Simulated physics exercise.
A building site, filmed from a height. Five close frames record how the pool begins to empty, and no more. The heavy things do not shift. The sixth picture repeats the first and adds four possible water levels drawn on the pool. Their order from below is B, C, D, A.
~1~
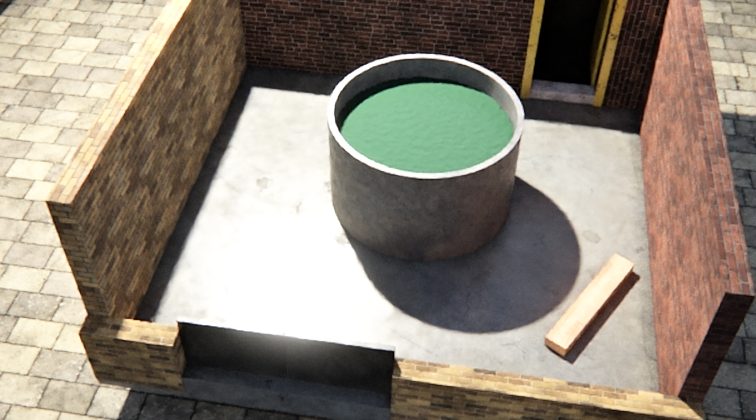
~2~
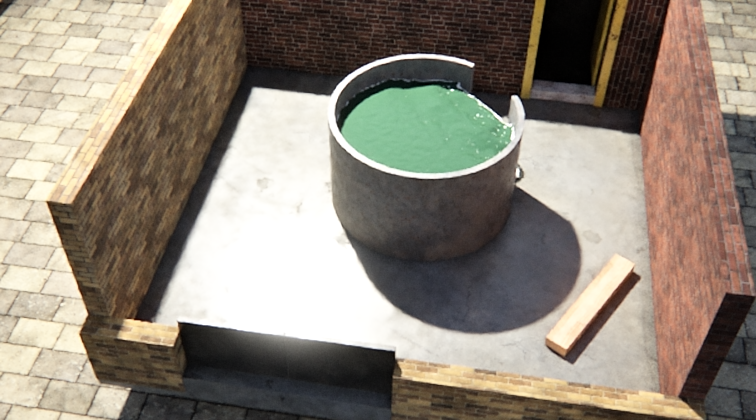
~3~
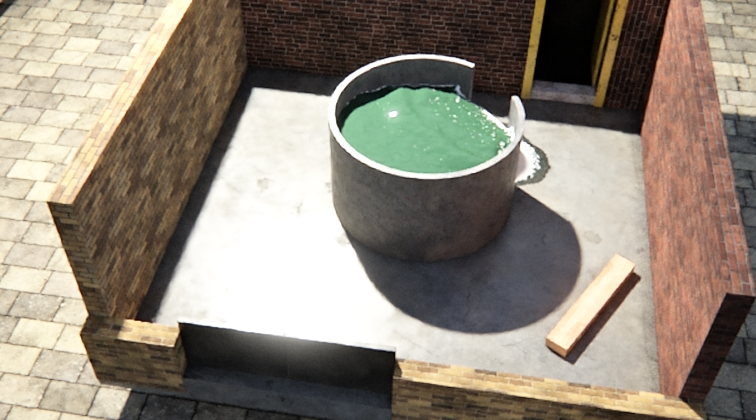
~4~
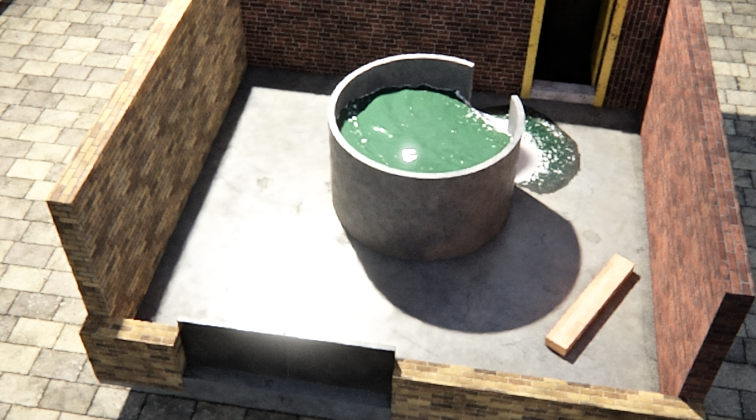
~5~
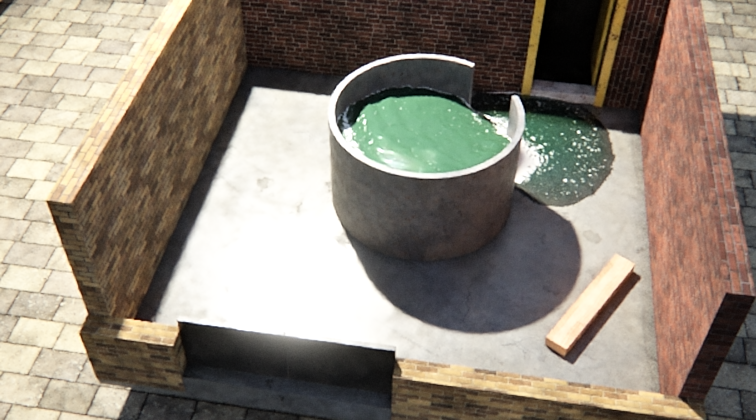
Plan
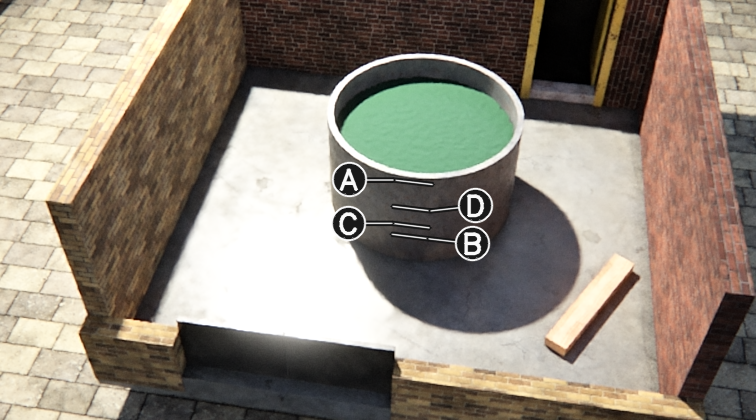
At a building site, green water pours through a gap in a round tank onto the ground.
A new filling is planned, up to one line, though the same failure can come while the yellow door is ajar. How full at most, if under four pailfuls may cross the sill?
I would pick line B.
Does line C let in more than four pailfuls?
Yes, it does.
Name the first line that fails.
The answer is C.
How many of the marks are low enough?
One.
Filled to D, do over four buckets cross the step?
Yes, it does.
On the marked copy, A at (412, 182); B at (410, 236); C at (410, 225); D at (411, 208); from the bottom up B, C, D, A.
With A, dozens of bucketfuls pour in.
With B, a bucket or two gets in.
With C, about 12 bucketfuls get in.
With D, dozens of bucketfuls pour in.
